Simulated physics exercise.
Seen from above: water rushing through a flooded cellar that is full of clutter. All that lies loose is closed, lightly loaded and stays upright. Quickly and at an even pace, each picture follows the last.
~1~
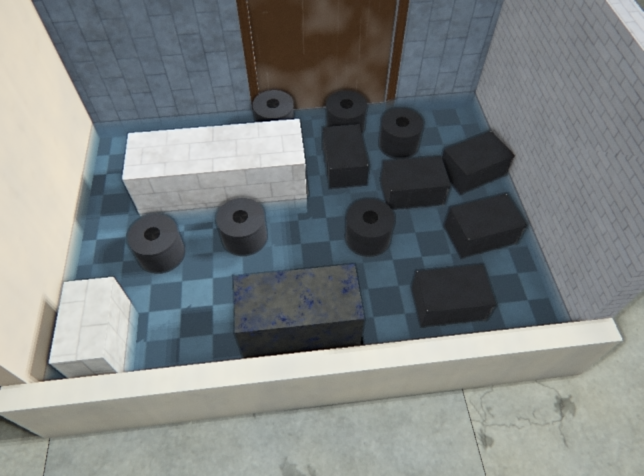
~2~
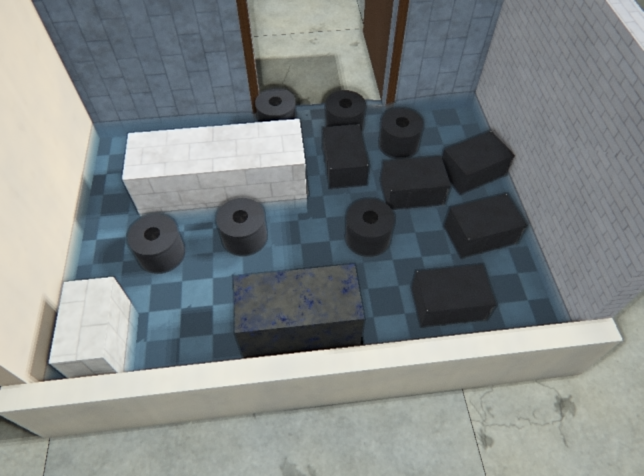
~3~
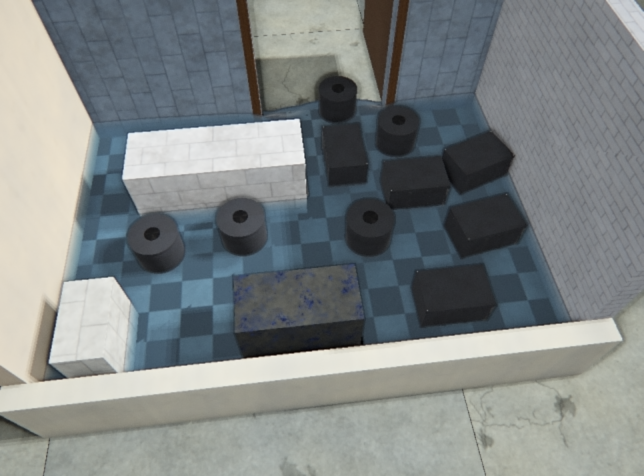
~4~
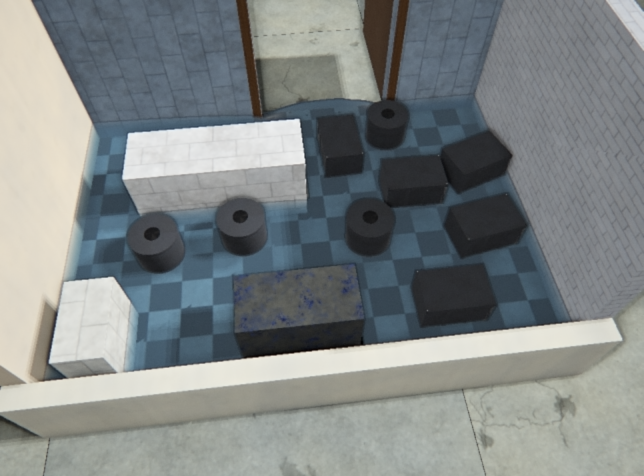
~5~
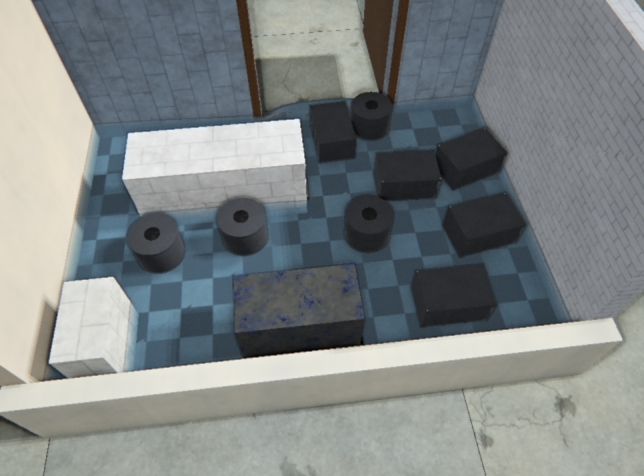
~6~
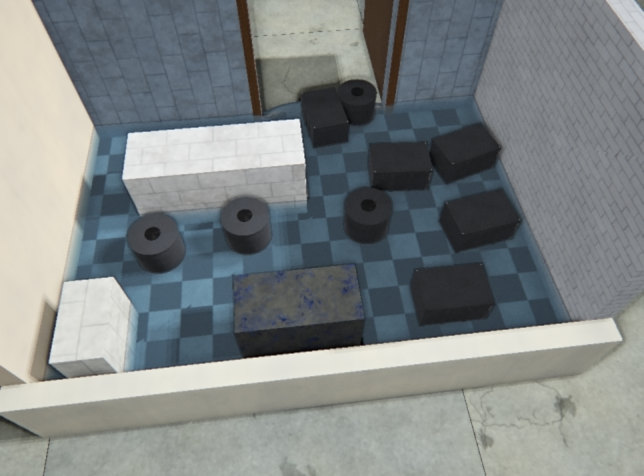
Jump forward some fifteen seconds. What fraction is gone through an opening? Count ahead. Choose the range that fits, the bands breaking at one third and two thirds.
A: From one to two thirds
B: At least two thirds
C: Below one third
(B) At least two thirds.
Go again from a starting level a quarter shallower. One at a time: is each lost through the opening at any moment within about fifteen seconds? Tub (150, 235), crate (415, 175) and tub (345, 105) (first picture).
In sequence they are not removed, removed and removed.
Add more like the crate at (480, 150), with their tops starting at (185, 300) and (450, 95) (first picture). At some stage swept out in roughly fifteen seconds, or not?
In the order listed: Held back, then flushed away.
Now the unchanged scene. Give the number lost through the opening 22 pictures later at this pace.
8.
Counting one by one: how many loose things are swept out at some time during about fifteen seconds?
The count is 9.
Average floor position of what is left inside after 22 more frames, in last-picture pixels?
Centre estimate: Around (312, 193).
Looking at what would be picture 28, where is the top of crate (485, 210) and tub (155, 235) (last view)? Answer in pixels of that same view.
Roughly (385, 101) and (97, 195).
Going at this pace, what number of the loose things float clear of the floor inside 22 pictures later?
Number: 3.
A moment on, 4 of 11 are out; 7 afloat.
Next, 6 of 11 are out; 5 afloat.
Later, 8 of 11 are out; 3 afloat.
In the end, 9 of 11 are out; 2 afloat.
